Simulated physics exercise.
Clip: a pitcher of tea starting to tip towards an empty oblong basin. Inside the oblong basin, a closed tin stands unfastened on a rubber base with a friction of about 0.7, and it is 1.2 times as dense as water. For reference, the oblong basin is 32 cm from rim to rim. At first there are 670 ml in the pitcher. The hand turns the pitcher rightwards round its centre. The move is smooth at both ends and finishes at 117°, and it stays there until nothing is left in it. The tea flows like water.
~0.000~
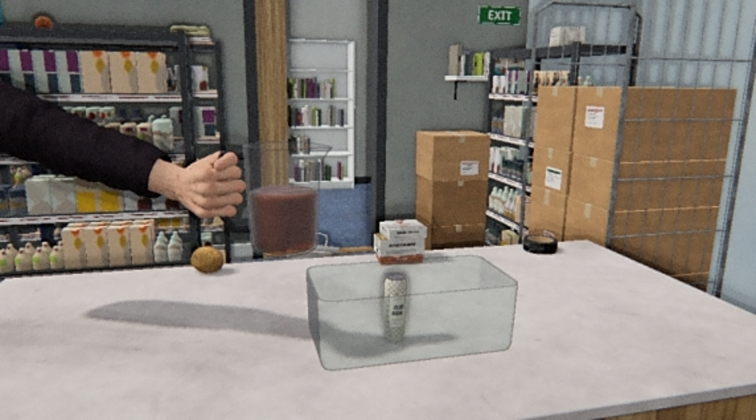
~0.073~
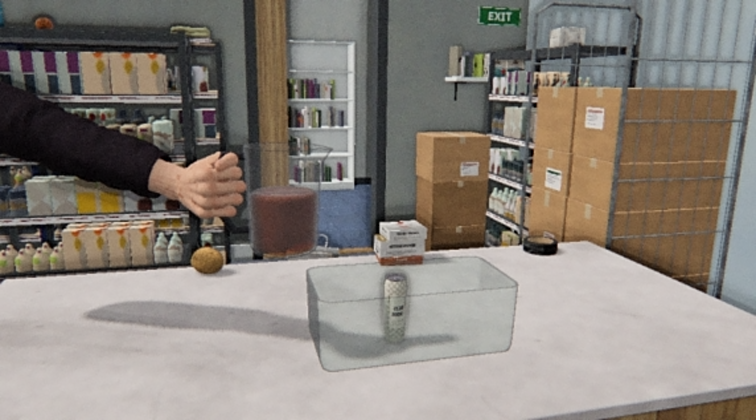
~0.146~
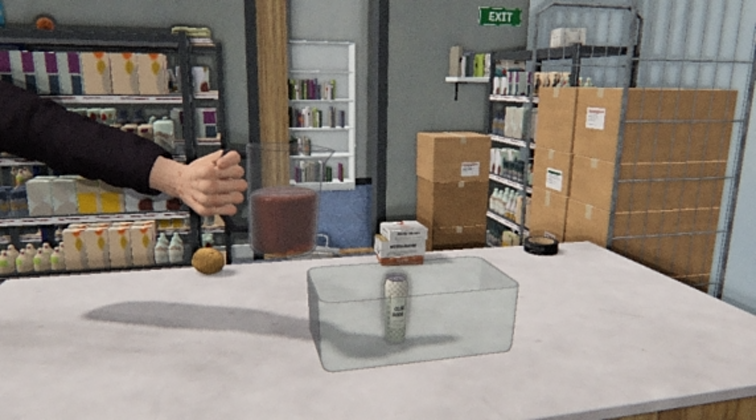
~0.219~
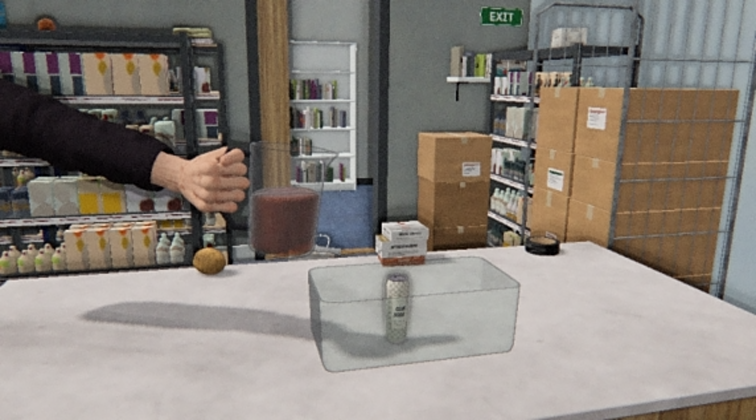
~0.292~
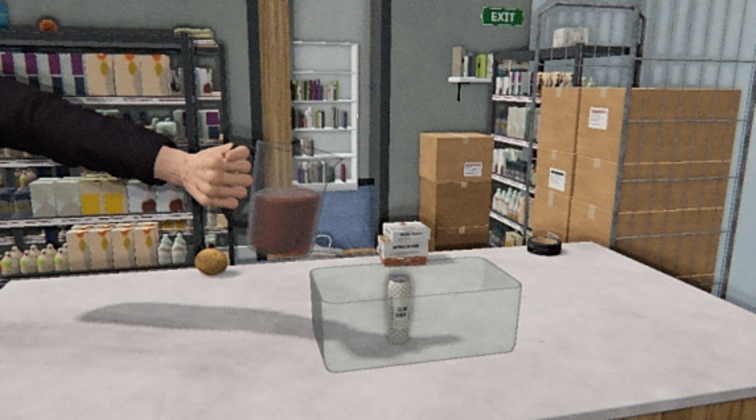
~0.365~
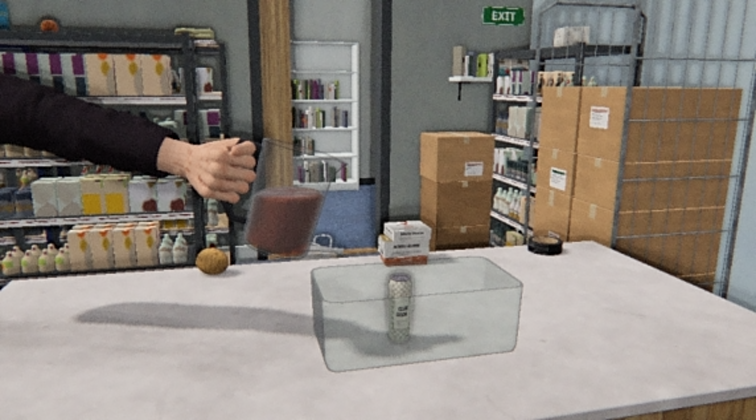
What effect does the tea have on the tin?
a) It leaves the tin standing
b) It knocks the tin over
The answer is a.
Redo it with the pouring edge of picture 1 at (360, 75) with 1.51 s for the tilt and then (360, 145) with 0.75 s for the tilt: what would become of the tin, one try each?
In the first try it remains standing; in the second it comes down.
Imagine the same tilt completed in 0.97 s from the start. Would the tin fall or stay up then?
In that case the tin stays vertical.
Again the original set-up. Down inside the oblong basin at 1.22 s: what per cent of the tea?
I'd put it at roughly 52 per cent.
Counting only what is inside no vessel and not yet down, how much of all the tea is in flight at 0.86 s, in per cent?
Some 4 per cent, I reckon.
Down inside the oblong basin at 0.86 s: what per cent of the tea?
About 0%.
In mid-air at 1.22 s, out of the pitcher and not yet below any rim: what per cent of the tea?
Estimate: About 16 in a hundred.
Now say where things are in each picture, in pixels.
In the first picture, it leans 0°; its right rim is at (332, 146); the tea meets the walls at (249, 192) and (317, 190); the oblong basin's rim runs from (312, 284) to (498, 270); the tin's top is at (396, 279).
In the second picture, it leans 1°; its right rim is at (333, 148); the tea meets the walls at (249, 194) and (317, 191).
In the third picture, it leans 3°; its right rim is at (335, 150); the tea meets the walls at (250, 194) and (318, 191).
In the fourth picture, it leans 6°; its right rim is at (339, 153); the tea meets the walls at (251, 194) and (319, 191).
In the fifth picture, it leans 10°; its right rim is at (344, 158); the tea meets the walls at (253, 195) and (322, 192).
In the sixth picture, it leans 16°; its right rim is at (348, 163); the tea meets the walls at (254, 195) and (323, 192).
Then, 0.86 s in, the tilt is 71° and 96 per cent is still to pour; the tin stands where it began.
Then, 1.22 s in, the tilt is 107° and 31 per cent is still to pour; the tin stands 1 cm from where it began.
Then, 1.60 s in, the tilt is 117° and 0 per cent is still to pour; the tin stands 2 cm from where it began.
Then, 2.01 s in, the tilt is 117° and 0 per cent is still to pour; the tin stands 2 cm from where it began.
Finally, the tin stands 2 cm from where it began.
